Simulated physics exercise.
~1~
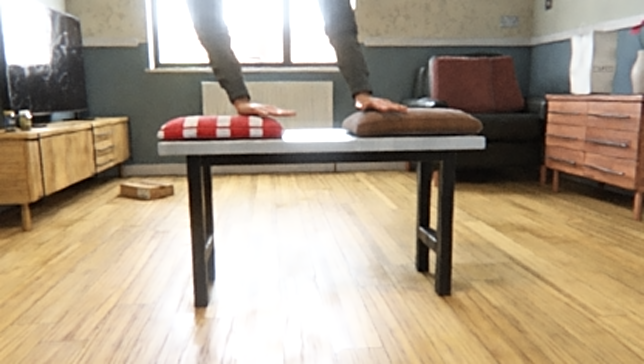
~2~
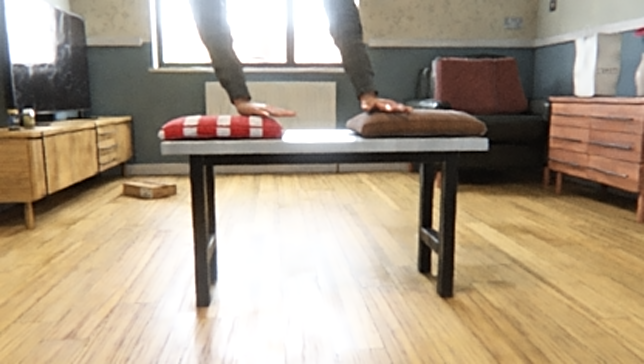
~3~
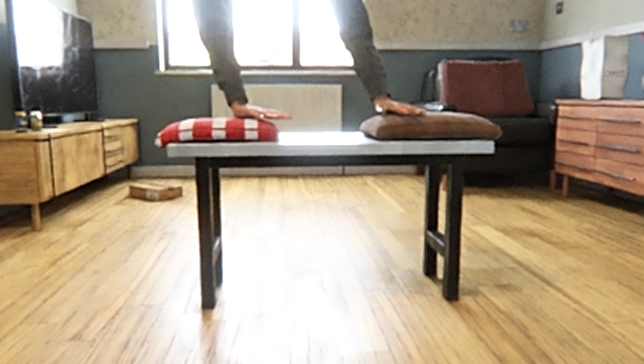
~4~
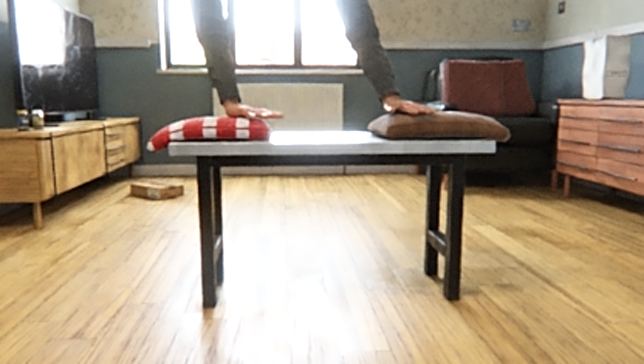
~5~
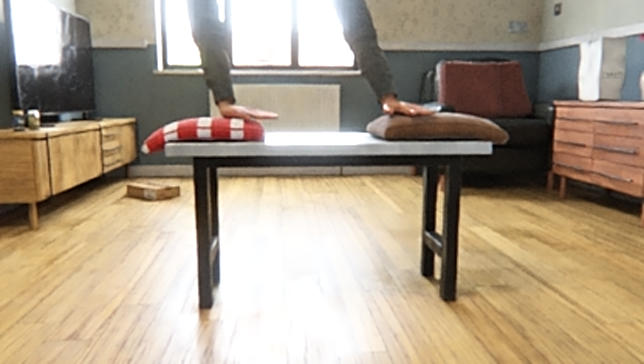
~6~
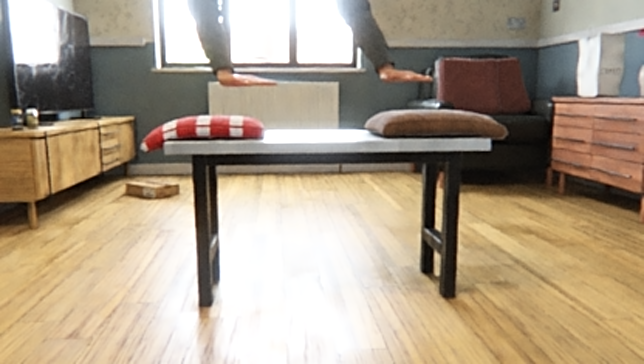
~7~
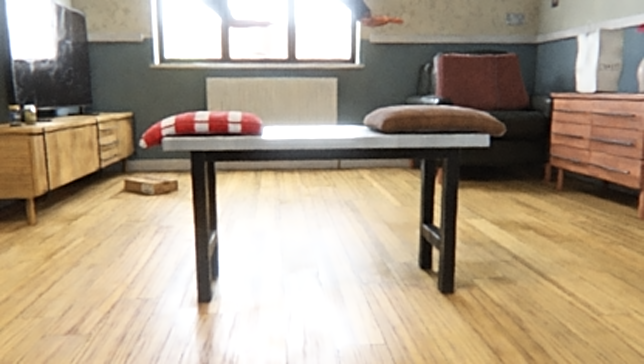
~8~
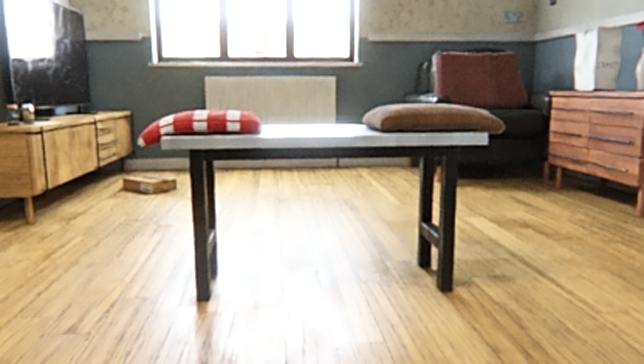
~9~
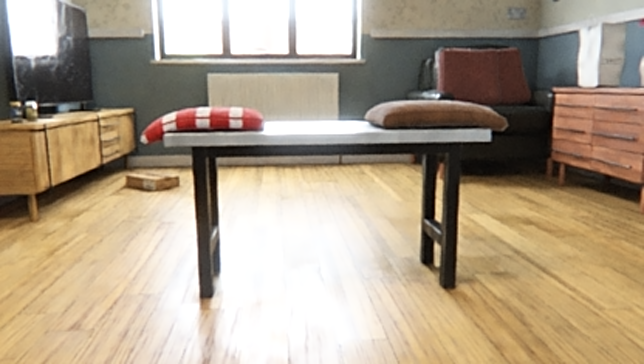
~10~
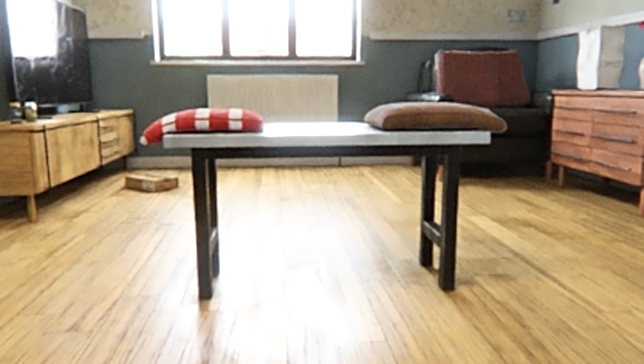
At the start, a red-and-white checked folded blanket and a brown folded blanket rest near opposite ends of a low table in a wood-floored room, with a hand pressing on each. The hands push them slightly farther apart, the red one edging left and the brown one edging right, until both poke a little past the table's ends. The hands then let go, lift, and rise out of view. Left alone, neither blanket slides or tips. At the end, both still lie on top of the table, slightly overhanging its ends.
